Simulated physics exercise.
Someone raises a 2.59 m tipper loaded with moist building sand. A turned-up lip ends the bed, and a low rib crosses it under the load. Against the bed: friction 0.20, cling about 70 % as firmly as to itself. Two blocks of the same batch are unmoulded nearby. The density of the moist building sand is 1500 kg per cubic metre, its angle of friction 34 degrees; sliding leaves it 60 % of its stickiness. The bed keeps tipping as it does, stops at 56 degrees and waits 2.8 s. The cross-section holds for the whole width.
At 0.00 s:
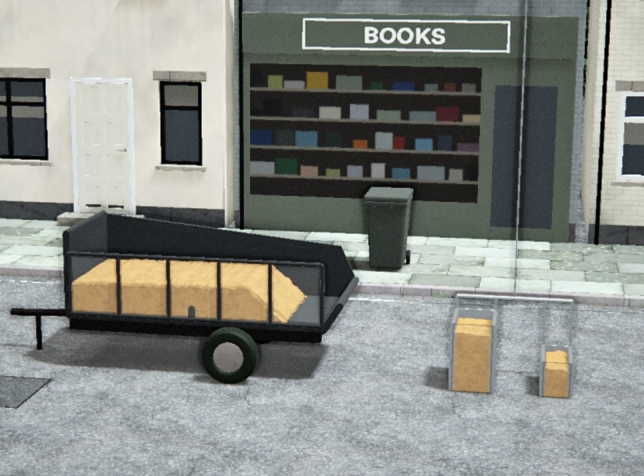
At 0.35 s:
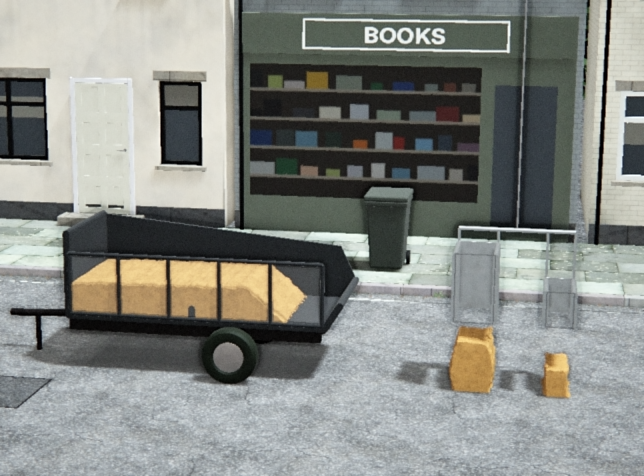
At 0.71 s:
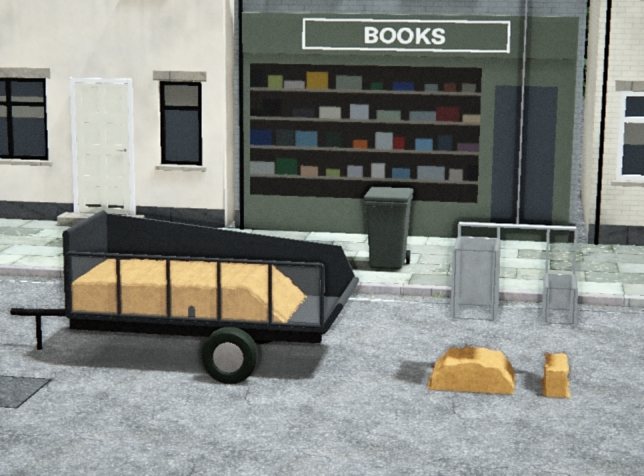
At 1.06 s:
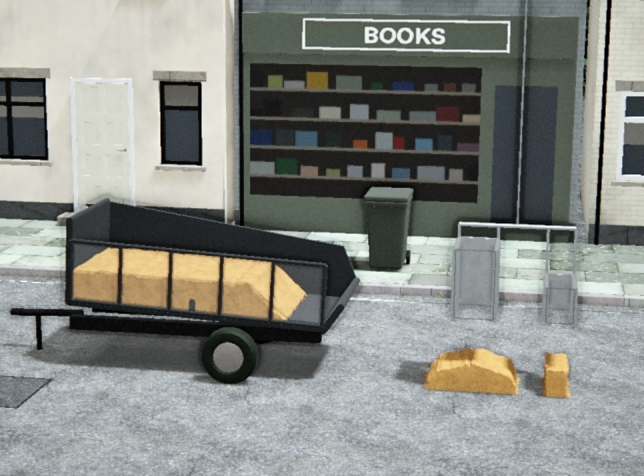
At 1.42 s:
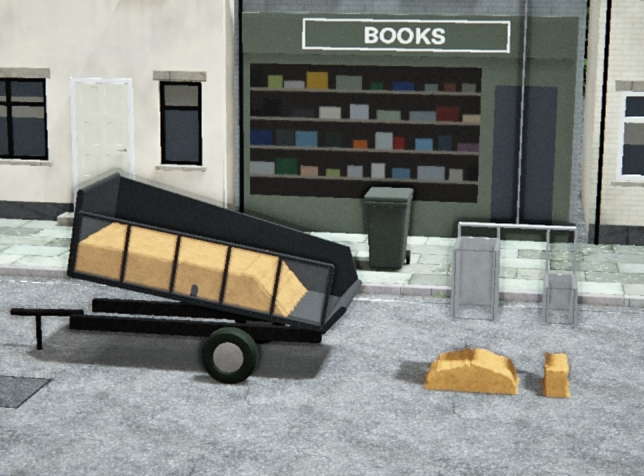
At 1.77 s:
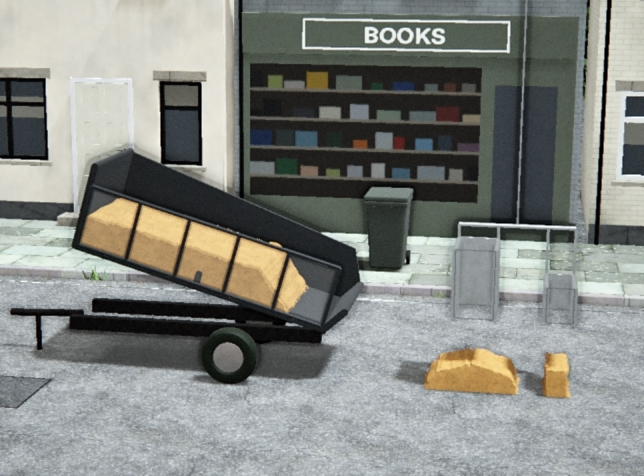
In this clip, a frame lifts off two blocks of moist building sand outside a bookshop, and the taller one slumps into a low mound while the smaller stands; then the sand-loaded trailer bed beside them tilts upward at its left end.
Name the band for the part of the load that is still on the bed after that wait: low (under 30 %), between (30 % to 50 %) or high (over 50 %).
Expect low, that is under 30 %.
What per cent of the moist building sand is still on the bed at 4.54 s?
About 60 %.
After 2.59 s, the tilt is 31 degrees and 100 % is on the bed.
After 3.56 s, the tilt is 49 degrees and 88 % is on the bed.
After 4.54 s, the tilt is 56 degrees and 61 % is on the bed.
After 5.51 s, the tilt is 56 degrees and 23 % is on the bed.
After 6.93 s, the tilt is 56 degrees and 22 % is on the bed.
